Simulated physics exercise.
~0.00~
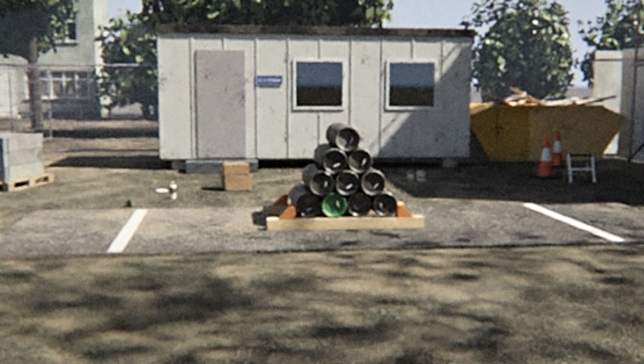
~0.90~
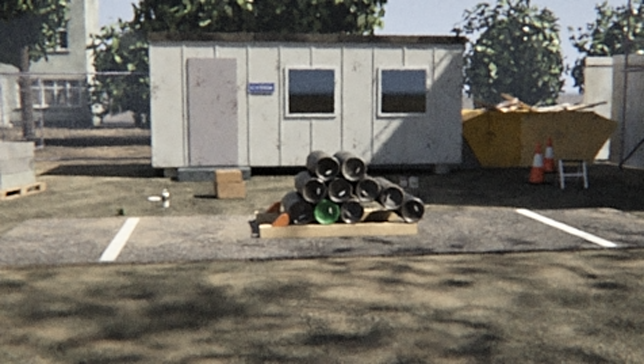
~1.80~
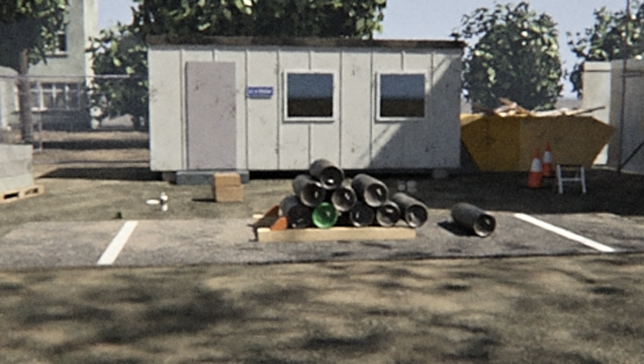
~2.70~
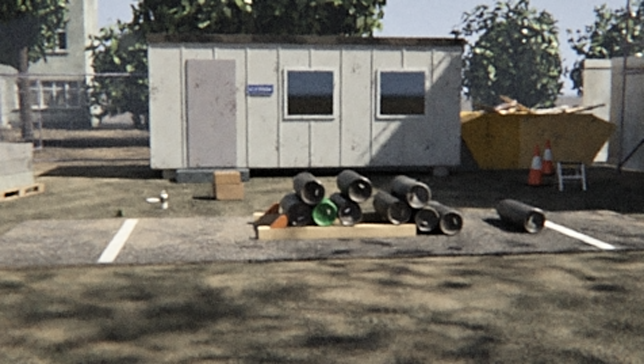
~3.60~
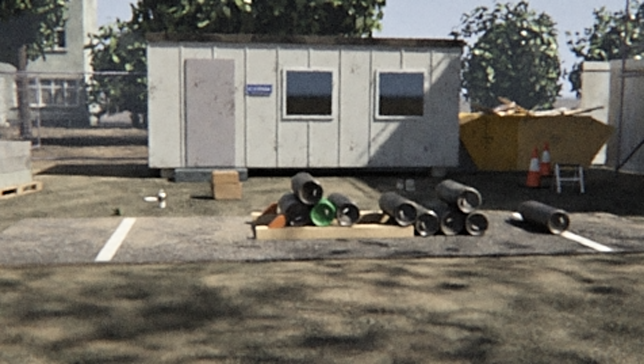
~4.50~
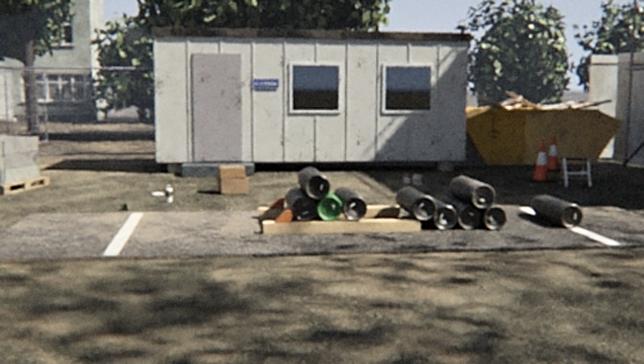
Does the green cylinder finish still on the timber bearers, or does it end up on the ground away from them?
It finishes still on the timber bearers, with dark cylinders beside it.
